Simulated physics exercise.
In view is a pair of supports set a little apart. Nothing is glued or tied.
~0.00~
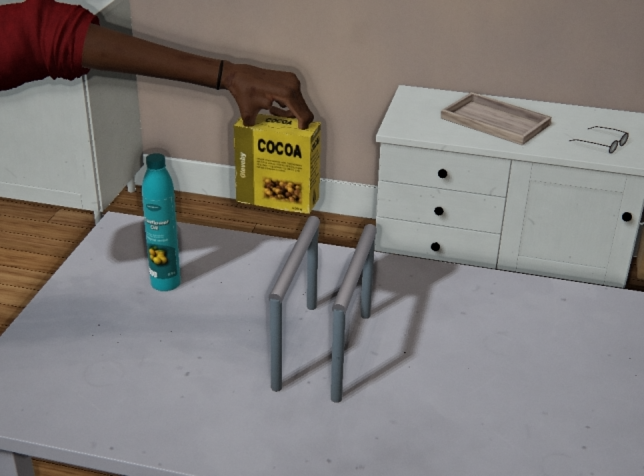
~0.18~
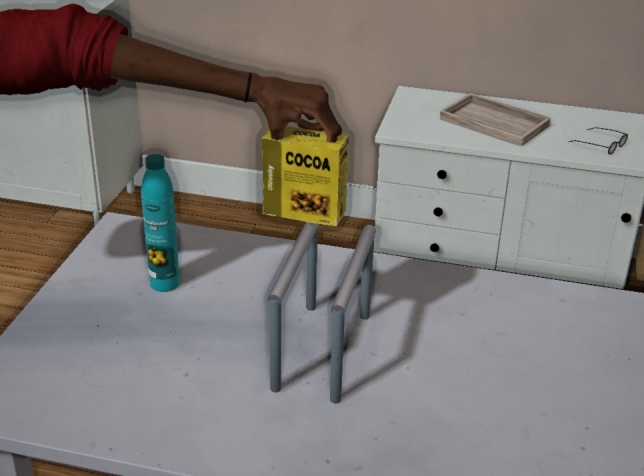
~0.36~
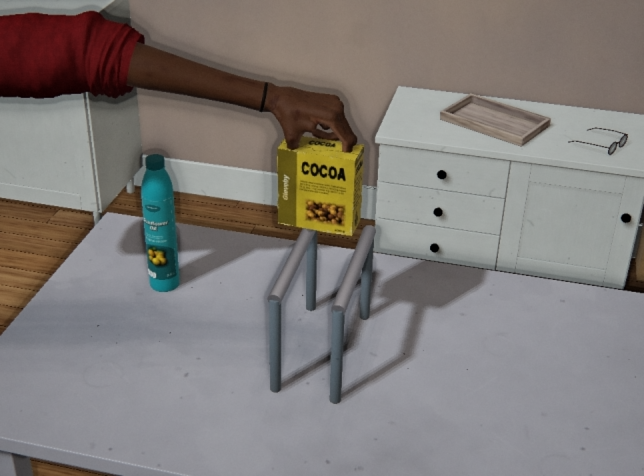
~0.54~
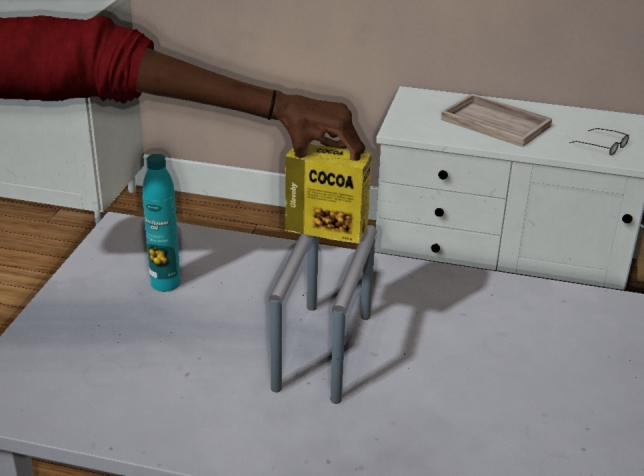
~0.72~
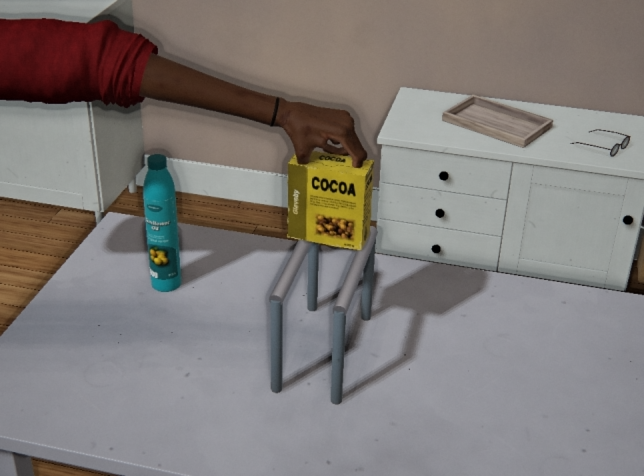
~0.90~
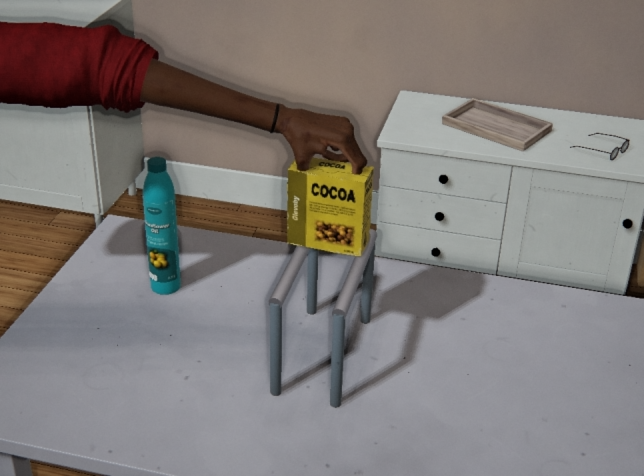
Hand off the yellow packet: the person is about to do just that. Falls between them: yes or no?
No.
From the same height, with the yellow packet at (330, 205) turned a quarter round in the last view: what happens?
Let go there, it makes it through.
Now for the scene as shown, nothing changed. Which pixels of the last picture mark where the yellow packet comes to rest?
Near (329, 226).
Around 1.10 s, yellow packet displaced a little near (329, 227).
Around 1.50 s, yellow packet resting near (330, 225).
Finally (1.9 s), moved from the start, yellow packet; turquoise bottle still in place. Final places as the last picture's camera would see them, yellow packet near (329, 226). The packet is caught.
